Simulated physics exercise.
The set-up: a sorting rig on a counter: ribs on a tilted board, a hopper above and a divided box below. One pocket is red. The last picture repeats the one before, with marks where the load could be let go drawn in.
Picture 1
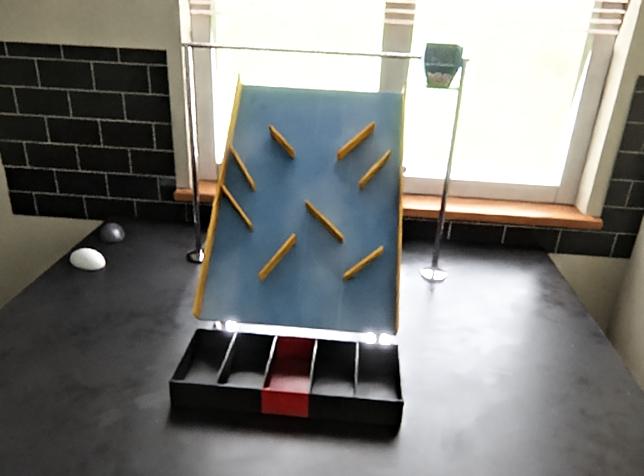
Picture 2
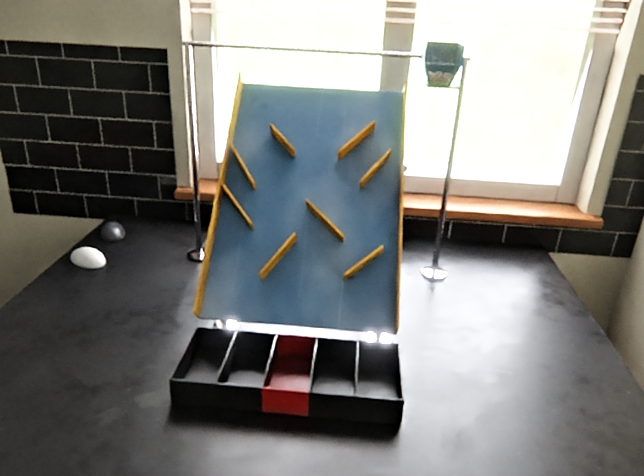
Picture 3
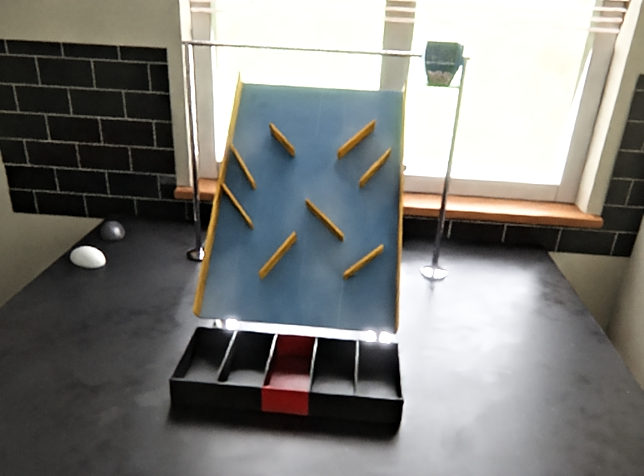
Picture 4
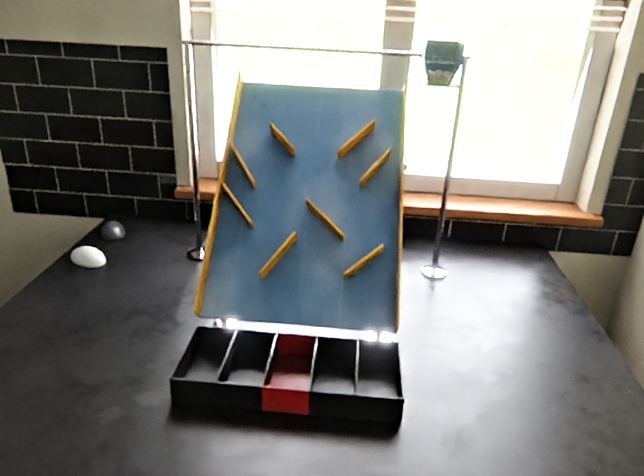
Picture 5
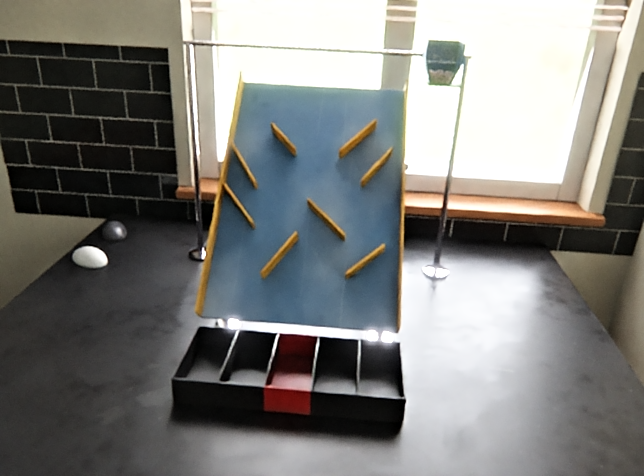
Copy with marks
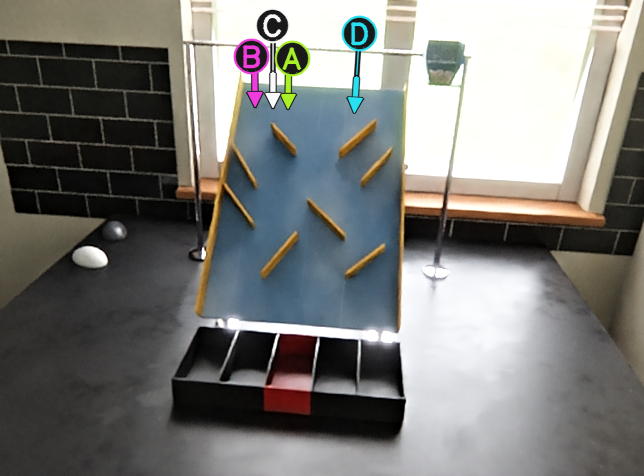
Nothing moved apart from a very slight shift of the view, as a tilted blue board with yellow ribs stood on a dark counter, a small green hopper above and a divided black box with one red pocket below.
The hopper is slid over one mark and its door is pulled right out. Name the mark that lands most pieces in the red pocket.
The answer is mark A.
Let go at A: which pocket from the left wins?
It is the third one.
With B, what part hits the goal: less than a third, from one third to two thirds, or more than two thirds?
Less than a third.
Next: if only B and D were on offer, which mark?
Mark D.
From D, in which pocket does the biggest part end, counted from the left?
It is the first one.
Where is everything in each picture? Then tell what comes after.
The first picture shows hopper near (439, 78), sugar pearls, door shut.
The second picture shows ribs (270, 124) to (293, 149), (339, 152) to (375, 121), (230, 143) to (254, 182).
The third picture shows ribs (361, 180) to (391, 148), (222, 183) to (251, 222), (306, 199) to (343, 235).
The fourth picture shows ribs (260, 273) to (295, 232), (345, 273) to (383, 245).
The fifth picture shows red pocket near (287, 399), number 3 of 5 from the left.
On the marked copy, mark A meets the board at (288, 103); mark B meets the board at (255, 101); mark C meets the board at (272, 102); mark D meets the board at (354, 107).
With A, close to half in the red pocket, close to a third in other pockets, a small share outside the box.
With B, a small share in the red pocket, the bulk in other pockets, a small share outside the box.
With C, close to a third in the red pocket, close to half in other pockets, a small share outside the box.
With D, close to a quarter in the red pocket, close to two thirds in other pockets, a small share outside the box.
